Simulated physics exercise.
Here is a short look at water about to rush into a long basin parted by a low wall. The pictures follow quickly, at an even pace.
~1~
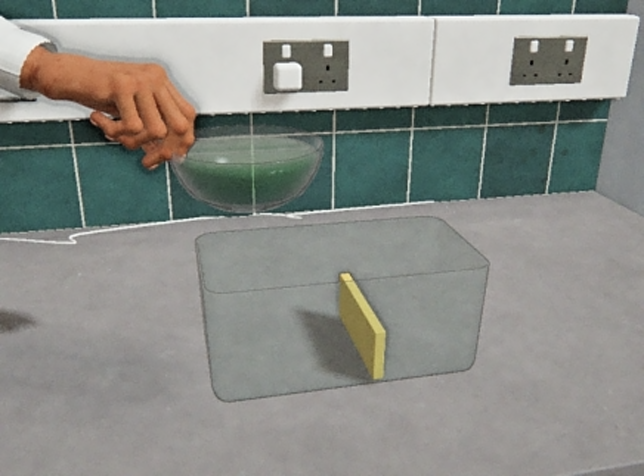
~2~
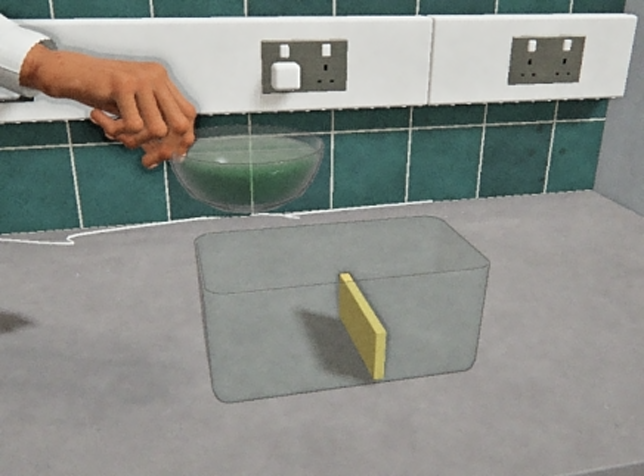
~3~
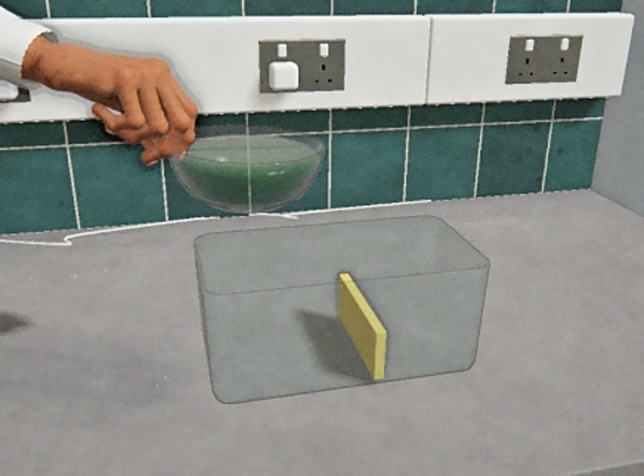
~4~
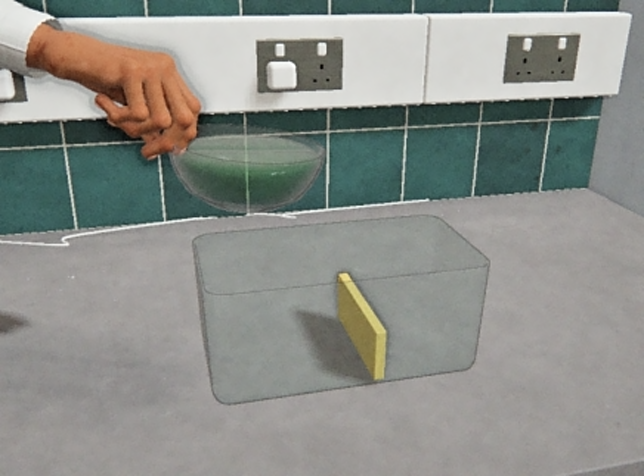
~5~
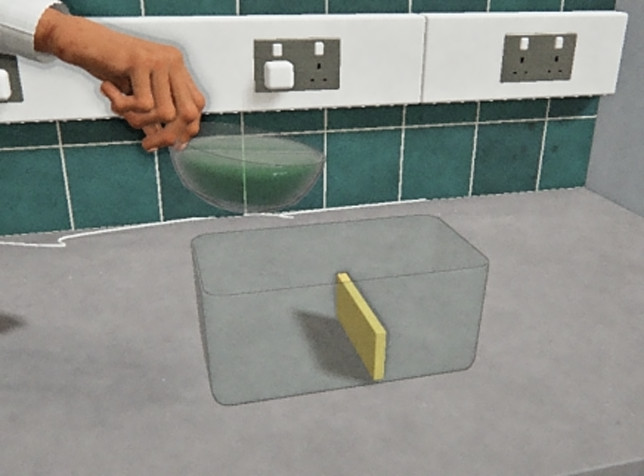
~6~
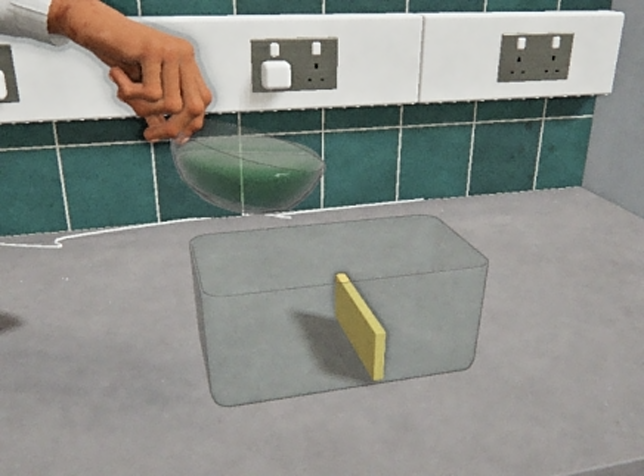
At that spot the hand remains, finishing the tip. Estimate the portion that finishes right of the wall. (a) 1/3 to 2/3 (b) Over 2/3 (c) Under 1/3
a.
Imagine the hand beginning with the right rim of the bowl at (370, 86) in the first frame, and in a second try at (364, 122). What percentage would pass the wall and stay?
First try: Near 85 percent; second try: Near 85 percent.
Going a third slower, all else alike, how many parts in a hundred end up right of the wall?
Close to 60 per cent.
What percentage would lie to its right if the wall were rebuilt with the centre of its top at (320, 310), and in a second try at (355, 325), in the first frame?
Roughly 85 % and 55 %.
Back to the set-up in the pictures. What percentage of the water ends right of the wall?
Roughly 50 %.
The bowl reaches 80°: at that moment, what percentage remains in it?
15 per cent, roughly.
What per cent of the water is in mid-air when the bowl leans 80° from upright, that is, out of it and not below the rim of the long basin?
Around 25 in a hundred.
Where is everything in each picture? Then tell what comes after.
In the first frame, it leans 0°; its right rim is at (321, 141); the water meets the walls at (172, 155) and (316, 147); the long basin's rim runs from (200, 263) to (464, 241); the wall's top is at (361, 302).
In the second frame, it leans 1°; its right rim is at (321, 142); the water meets the walls at (172, 154) and (316, 148).
In the third frame, it leans 3°; its right rim is at (321, 145); the water meets the walls at (171, 153) and (316, 149).
In the fourth frame, it leans 6°; its right rim is at (322, 149); the water meets the walls at (172, 152) and (317, 150).
In the fifth frame, it leans 11°; its right rim is at (322, 155); the water meets the walls at (174, 151) and (317, 151).
In the sixth frame, it leans 17°; its right rim is at (321, 163); the water meets the walls at (176, 153) and (321, 155); 1 per cent is over the edge.
A moment on, the bowl is tipped on its side and 17 per cent is still to pour, 19 is left of the wall and 37 right of it.
Next, the bowl is tipped right over and 0 per cent is still to pour, 51 is left of the wall and 49 right of it.
Then the bowl is tipped right over and 0 per cent is still to pour, 50 is left of the wall and 49 right of it.
Later the bowl is tipped right over and 0 per cent is still to pour, 50 is left of the wall and 49 right of it.
Finally, 50 per cent lies left of the wall, 49 right of it and 1 outside.
